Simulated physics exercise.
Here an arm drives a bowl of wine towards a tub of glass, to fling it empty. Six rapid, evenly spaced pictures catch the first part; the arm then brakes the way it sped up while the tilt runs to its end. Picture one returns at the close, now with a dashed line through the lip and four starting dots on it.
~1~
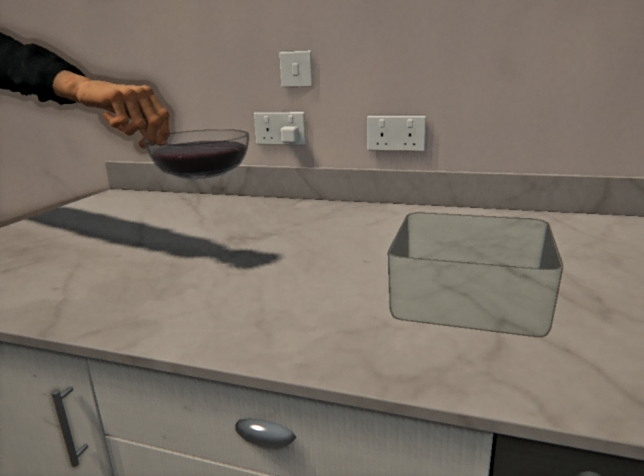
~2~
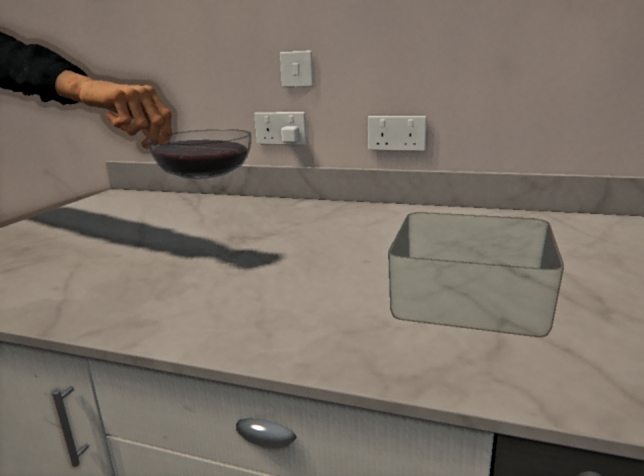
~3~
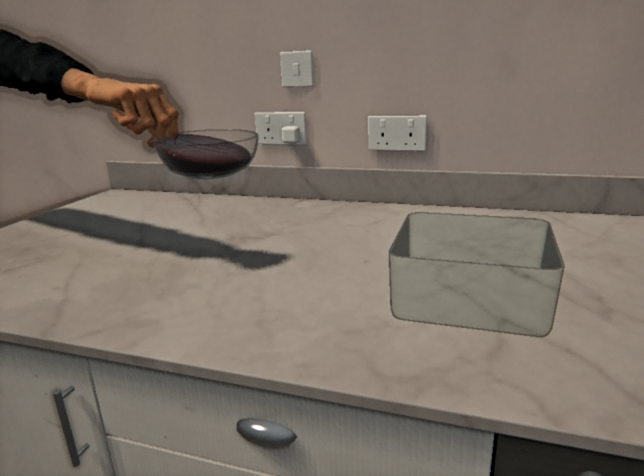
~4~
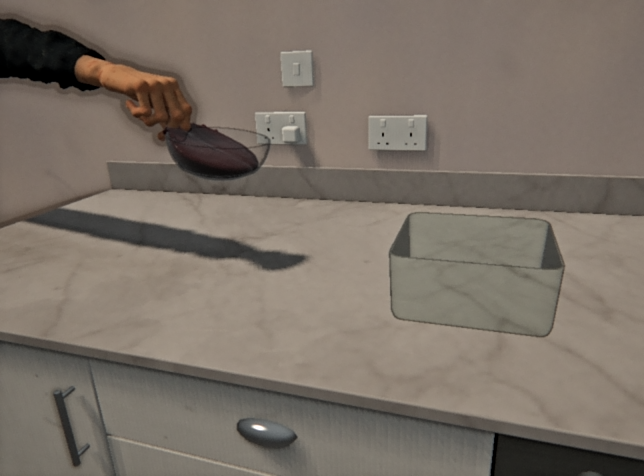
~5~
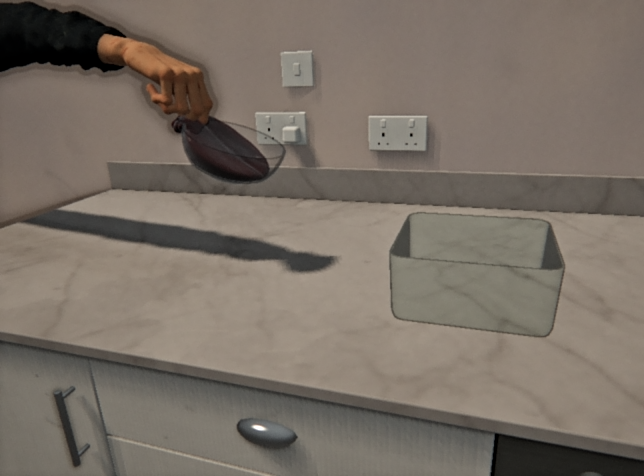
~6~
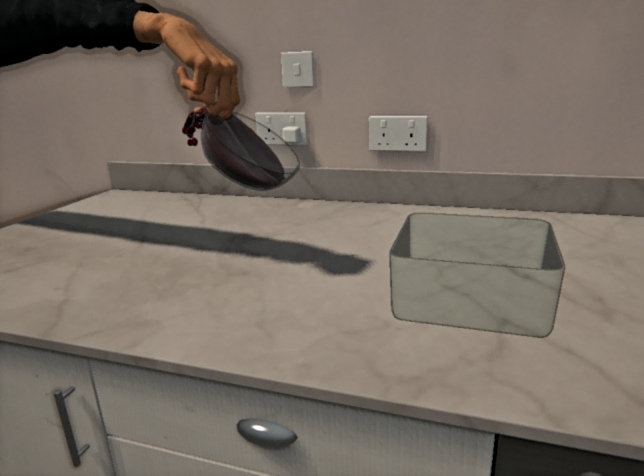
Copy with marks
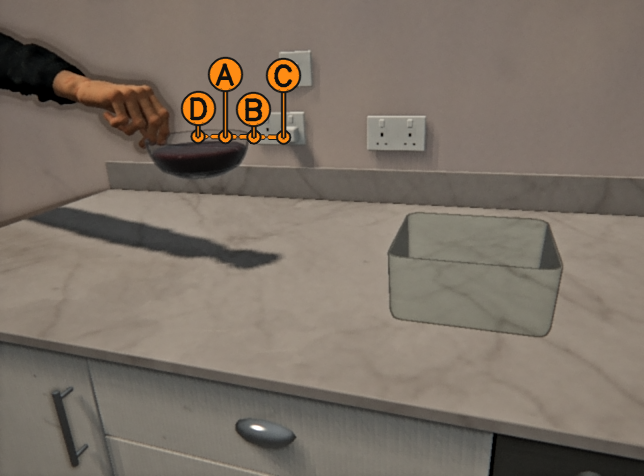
The footage shows a hand holding a clear bowl of dark red wine above a marble-patterned counter, left of an empty glass tub, then moving it right and tilting it rightward as a little wine slips over the left rim.
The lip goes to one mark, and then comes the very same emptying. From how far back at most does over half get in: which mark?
Use dot C.
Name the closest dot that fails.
B.
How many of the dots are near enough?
One of them.
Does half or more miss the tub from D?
Yes.
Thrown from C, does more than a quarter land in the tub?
Yes.
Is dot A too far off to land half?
Yes, that goes wrong.
In orange, A at (225, 136); B at (253, 137); C at (283, 137); D at (198, 136).
For dot A, about 1 % lands in the tub, 94 % falls short and 5 % goes beside or beyond.
For dot B, about 24 % lands in the tub, 63 % falls short and 12 % goes beside or beyond.
For dot C, about 66 % lands in the tub, 12 % falls short and 22 % goes beside or beyond.
For dot D, about 0 % lands in the tub, 97 % falls short and 3 % goes beside or beyond.
